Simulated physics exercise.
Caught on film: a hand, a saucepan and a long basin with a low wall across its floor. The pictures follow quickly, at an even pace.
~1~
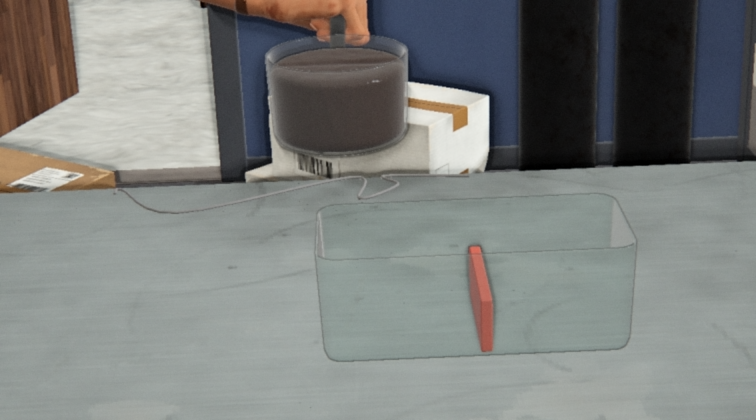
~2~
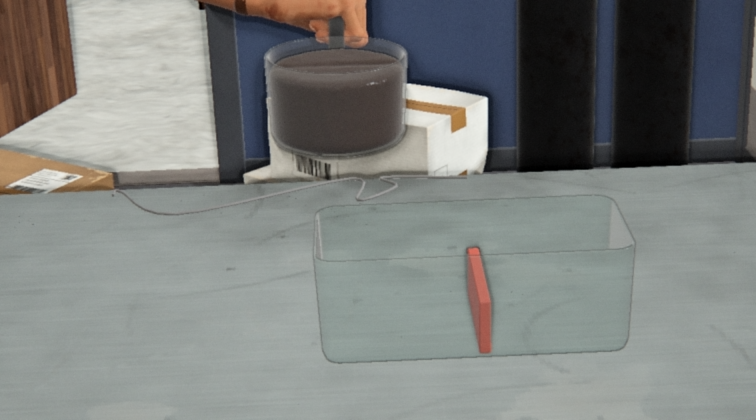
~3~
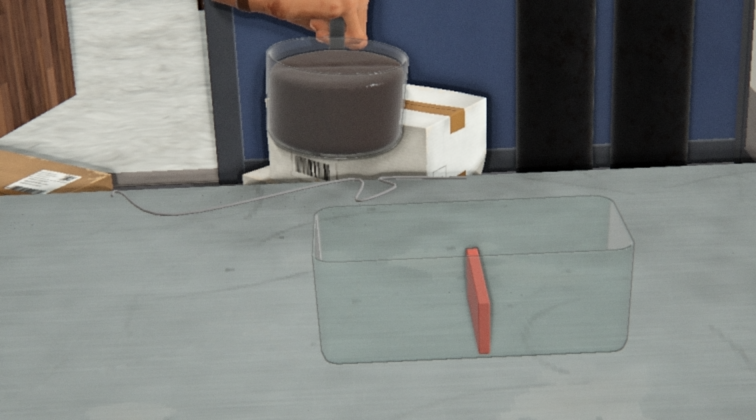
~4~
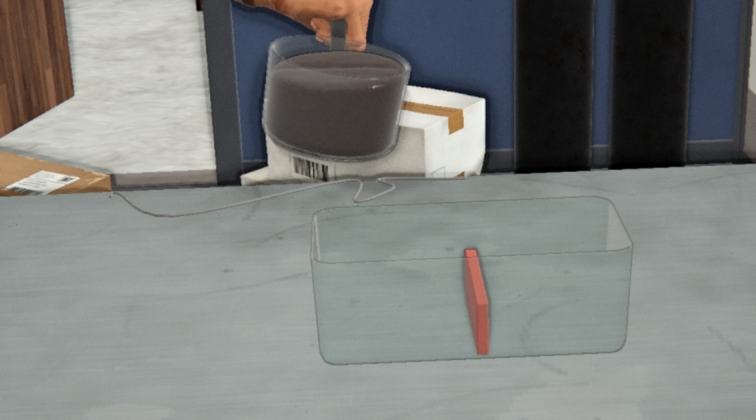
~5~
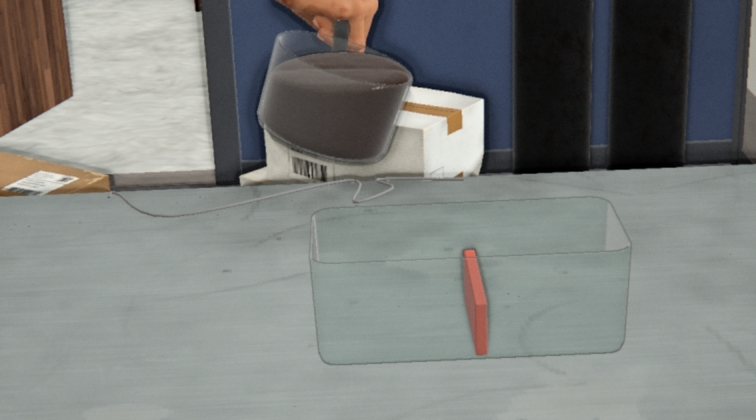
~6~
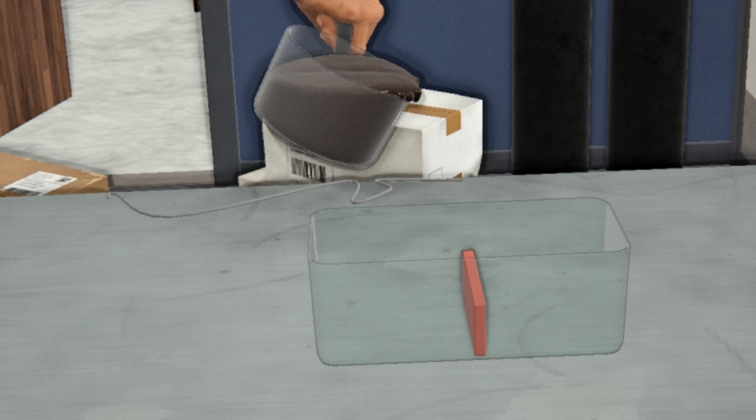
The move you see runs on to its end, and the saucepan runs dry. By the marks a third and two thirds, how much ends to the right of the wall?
It comes to between a third and two thirds.
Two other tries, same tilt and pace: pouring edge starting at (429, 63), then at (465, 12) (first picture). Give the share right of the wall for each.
In turn 70 and 95 in a hundred.
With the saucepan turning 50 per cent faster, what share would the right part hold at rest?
It comes to 35 per cent or so.
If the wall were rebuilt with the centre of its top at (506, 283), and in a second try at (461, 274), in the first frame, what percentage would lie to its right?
The first gives 20 %, the second 70 %.
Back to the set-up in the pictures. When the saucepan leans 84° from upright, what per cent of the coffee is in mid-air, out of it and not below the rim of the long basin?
Close to 35 per cent.
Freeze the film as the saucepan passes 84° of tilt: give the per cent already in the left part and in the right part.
Left about 5, right about 20.
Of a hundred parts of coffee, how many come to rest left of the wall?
About 50 per cent.
A moment on, the tilt is 84° and 43 per cent is still to pour, 4 is left of the wall and 18 right of it.
Next, the tilt is 101° and 10 per cent is still to pour, 29 is left of the wall and 51 right of it.
Then the tilt is 101° and 2 per cent is still to pour, 44 is left of the wall and 51 right of it.
Later the tilt is 101° and 0 per cent is still to pour, 47 is left of the wall and 51 right of it.
At rest 48 per cent lies left of the wall, 51 right of it and 1 outside.
